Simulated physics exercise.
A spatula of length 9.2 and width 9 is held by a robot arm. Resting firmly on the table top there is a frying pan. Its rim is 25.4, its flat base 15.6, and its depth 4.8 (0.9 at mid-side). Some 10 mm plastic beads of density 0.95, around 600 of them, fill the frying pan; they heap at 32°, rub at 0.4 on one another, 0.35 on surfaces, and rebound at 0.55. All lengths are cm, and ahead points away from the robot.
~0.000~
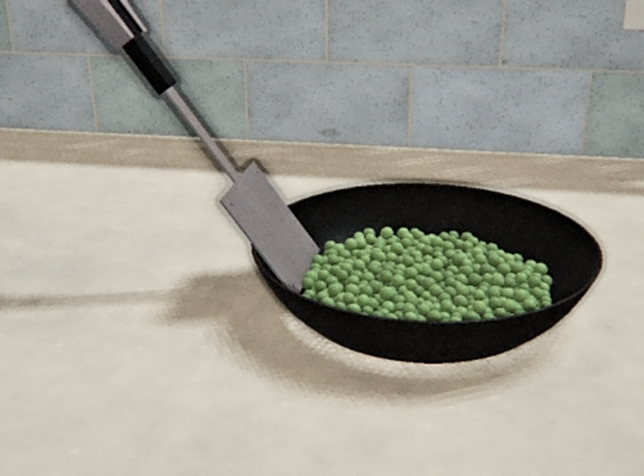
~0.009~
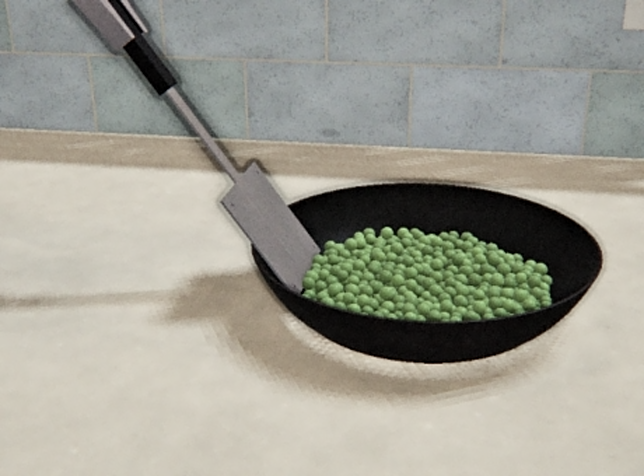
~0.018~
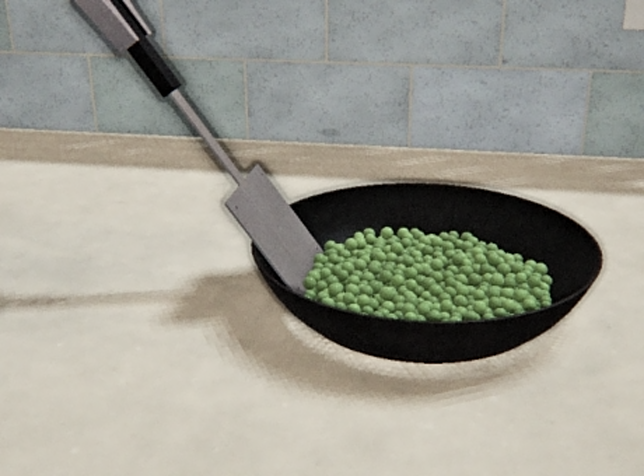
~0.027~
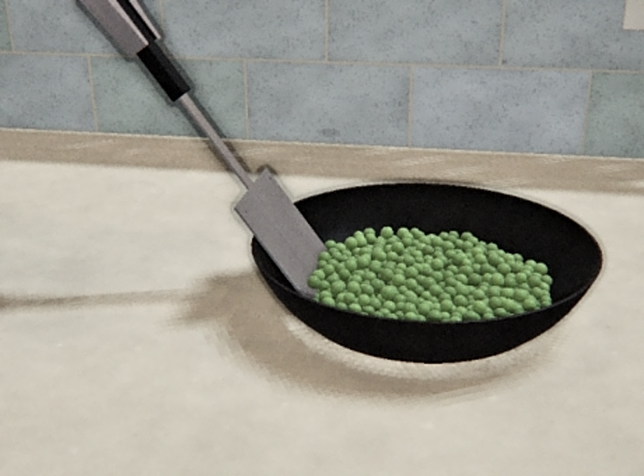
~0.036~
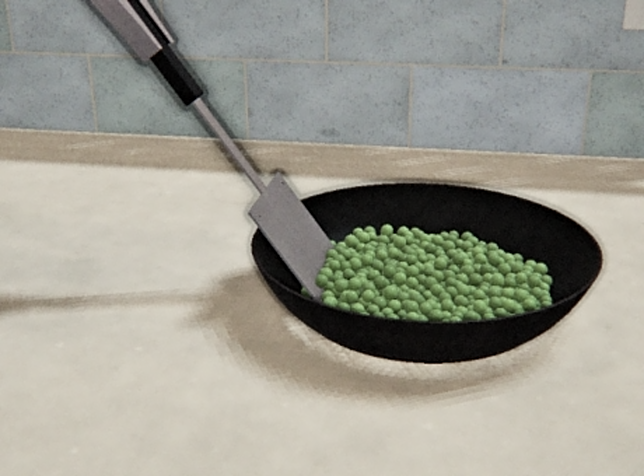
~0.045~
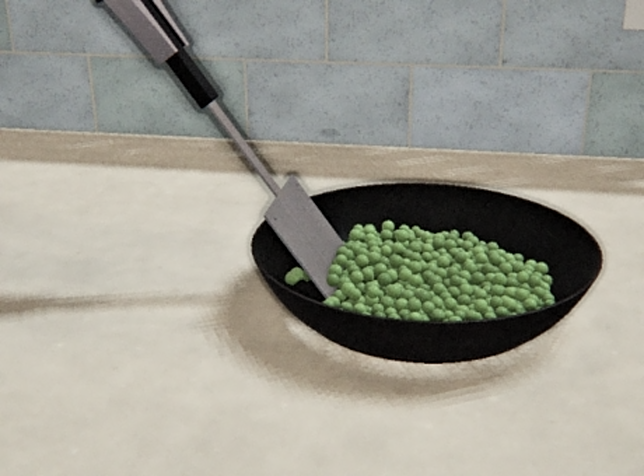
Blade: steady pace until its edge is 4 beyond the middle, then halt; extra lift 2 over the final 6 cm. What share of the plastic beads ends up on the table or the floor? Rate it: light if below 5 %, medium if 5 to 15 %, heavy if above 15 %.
Rating: Medium.
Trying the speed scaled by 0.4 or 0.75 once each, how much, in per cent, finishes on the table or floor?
The two tries give about 0 and 0 in a hundred.
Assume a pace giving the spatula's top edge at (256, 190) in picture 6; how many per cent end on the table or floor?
Roughly 0 per cent.
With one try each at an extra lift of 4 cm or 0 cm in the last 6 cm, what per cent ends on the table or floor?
It works out to some 10 per cent for the first setting and some 5 per cent for the second.
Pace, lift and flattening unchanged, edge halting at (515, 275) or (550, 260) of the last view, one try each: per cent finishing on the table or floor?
Roughly 20 and 35 per cent.
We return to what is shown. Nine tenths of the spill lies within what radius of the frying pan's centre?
Roughly 70 cm.
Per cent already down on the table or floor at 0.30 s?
Around 8 %.
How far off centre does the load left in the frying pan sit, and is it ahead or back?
Offset forward: Around 4.5 cm.
By 0.07 s, sloping 54°, highest piece 6 above the table; 595 in the frying pan.
By 0.09 s, sloping 54°, highest piece 9 above the table; 595 in the frying pan.
By 0.30 s, sloping 54°, highest piece 7 above the table; 540 in the frying pan, 48 on the table or floor, 7 on the blade or in flight.
By 1.35 s, sloping 54°, highest piece 4 above the table; 540 in the frying pan, 55 on the table or floor.
Final count, 540 in the frying pan, 55 on the table or floor. That is 9 % on the table or floor.
